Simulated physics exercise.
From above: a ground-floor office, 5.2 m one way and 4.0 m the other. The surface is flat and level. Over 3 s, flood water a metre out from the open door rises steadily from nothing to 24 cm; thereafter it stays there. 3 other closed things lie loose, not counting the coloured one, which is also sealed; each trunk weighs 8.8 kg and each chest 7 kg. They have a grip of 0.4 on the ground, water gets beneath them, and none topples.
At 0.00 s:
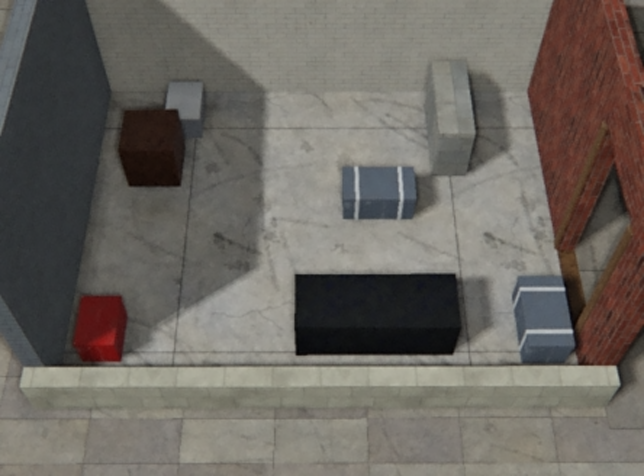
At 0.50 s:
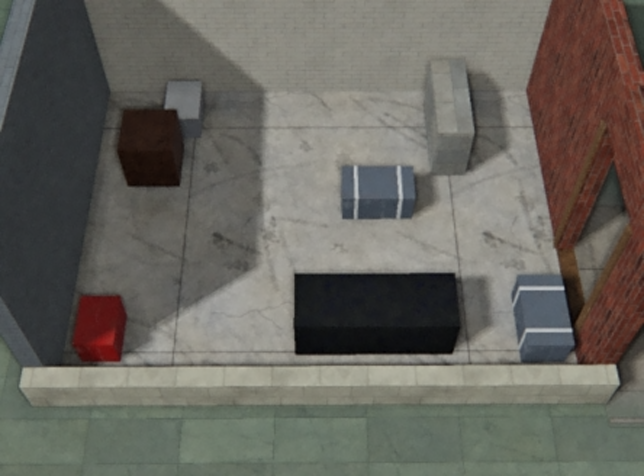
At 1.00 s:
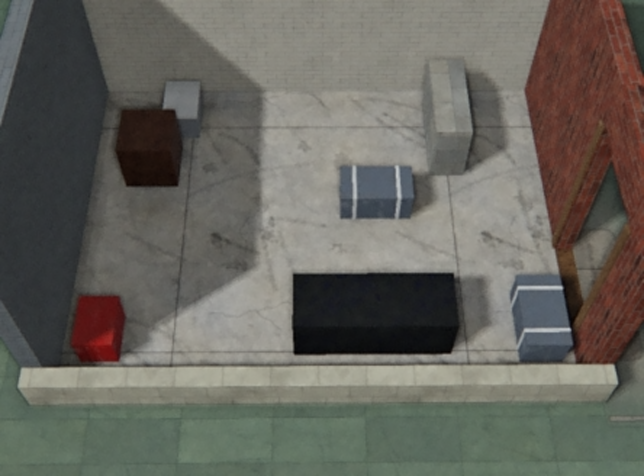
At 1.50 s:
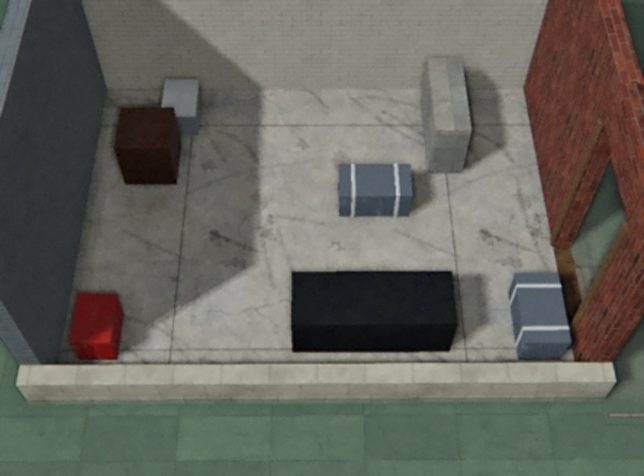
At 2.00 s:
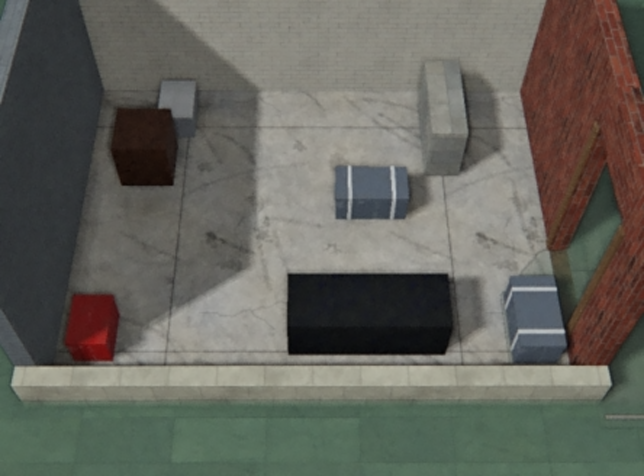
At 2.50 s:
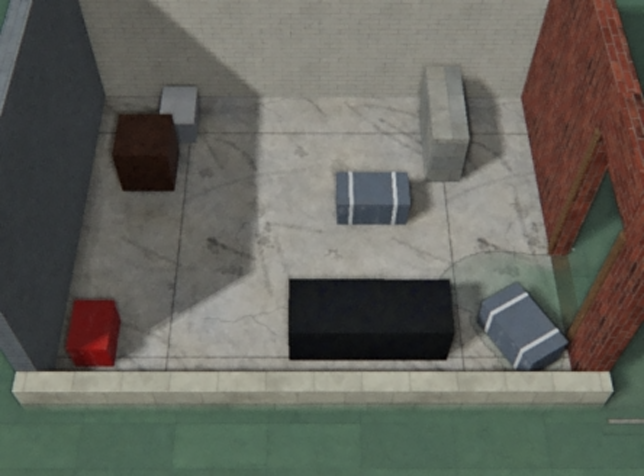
Greenish water spreads outside the room, then enters at right as a strapped box turns.
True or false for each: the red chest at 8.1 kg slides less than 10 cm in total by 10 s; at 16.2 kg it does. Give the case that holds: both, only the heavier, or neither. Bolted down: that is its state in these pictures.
The case that holds: Neither.
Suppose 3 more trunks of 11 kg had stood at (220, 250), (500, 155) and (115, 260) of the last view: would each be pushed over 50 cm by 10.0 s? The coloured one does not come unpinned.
First: Beyond the limit; second: Inside the limit; third: Inside the limit.
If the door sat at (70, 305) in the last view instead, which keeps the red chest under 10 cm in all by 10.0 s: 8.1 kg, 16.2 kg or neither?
The answer is that neither mass suffices.
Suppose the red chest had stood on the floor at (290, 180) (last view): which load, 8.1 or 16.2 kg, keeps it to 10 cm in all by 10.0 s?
Short answer: No load.
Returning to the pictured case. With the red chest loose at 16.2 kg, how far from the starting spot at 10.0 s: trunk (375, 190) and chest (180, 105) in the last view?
Net displacement, in order: 200 cm; 60 cm.
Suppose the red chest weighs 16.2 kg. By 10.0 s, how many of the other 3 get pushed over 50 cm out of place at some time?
I get 3.
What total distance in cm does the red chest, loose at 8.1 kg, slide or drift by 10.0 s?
Total path: Approx. 50 cm.
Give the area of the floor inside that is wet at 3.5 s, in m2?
Somewhere around 4.5 m2, roughly.
After 3.5 s the red chest would be 0 cm from its start with 8.1 kg and 0 cm from its start with 16.2 kg; 0 cm of water round it then.
After 4.5 s the red chest would be 0 cm from its start with 8.1 kg and 0 cm from its start with 16.2 kg; 0 cm of water round it then.
After 7.0 s the red chest would be 15 cm from its start with 8.1 kg and 0 cm from its start with 16.2 kg; 5 cm of water round it then.
After 10.0 s the red chest would be 12 cm from its start with 8.1 kg and 43 cm from its start with 16.2 kg; 8 cm of water round it then.
